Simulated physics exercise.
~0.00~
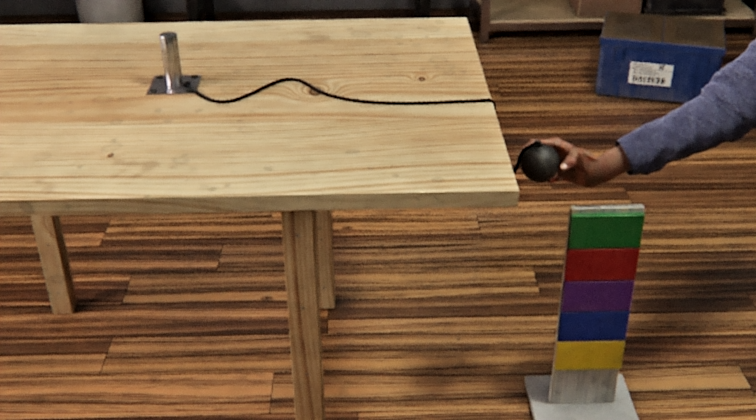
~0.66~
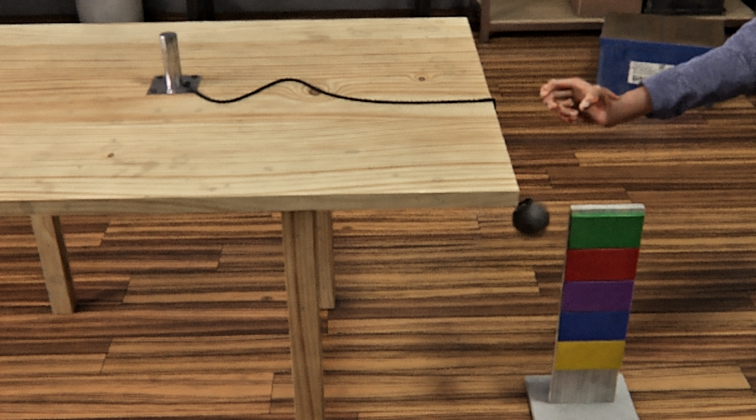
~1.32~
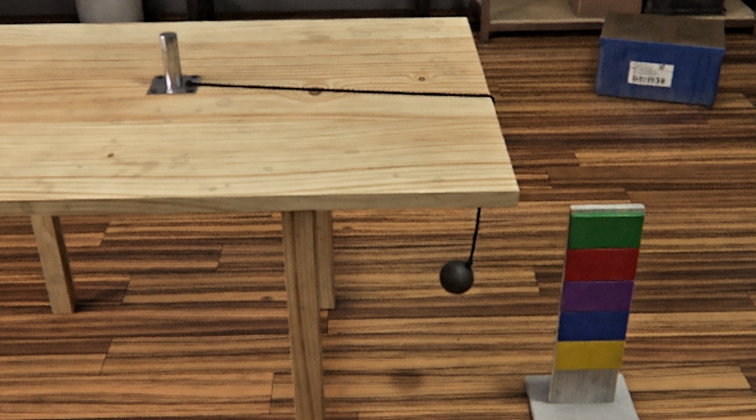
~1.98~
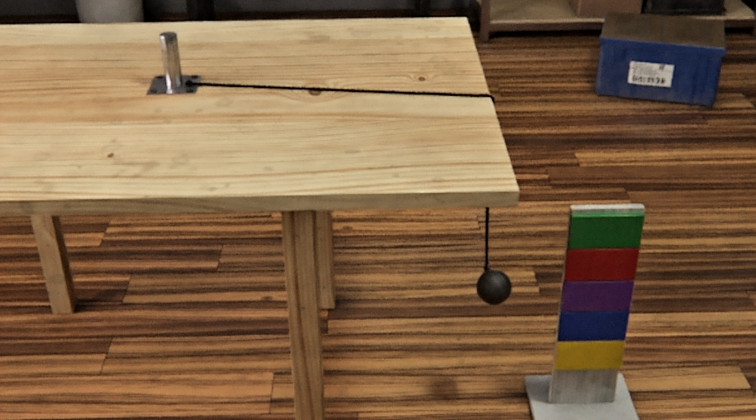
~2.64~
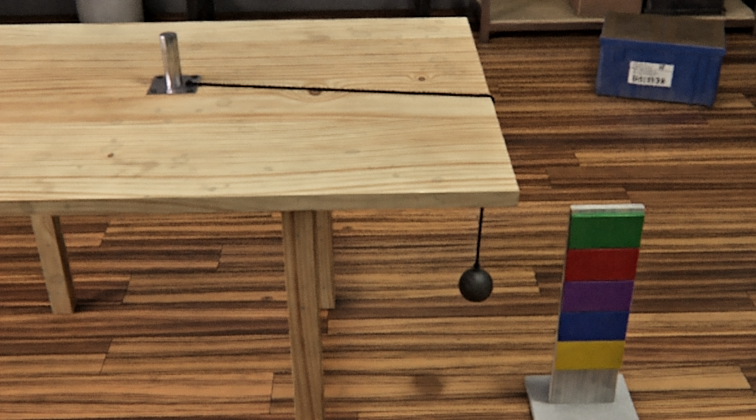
The clip opens with a hand holding a black ball just past the right edge of a wooden workbench, beside an upright board with five coloured bands. A dark cord lies in a loose curve across the bench, running from a metal post to the edge. The hand lets go and draws back as the ball drops below the tabletop. The cord pulls straight, and the ball swings left beneath the edge. It then moves right and slightly left again, ending suspended on the cord with its middle level with the purple band.
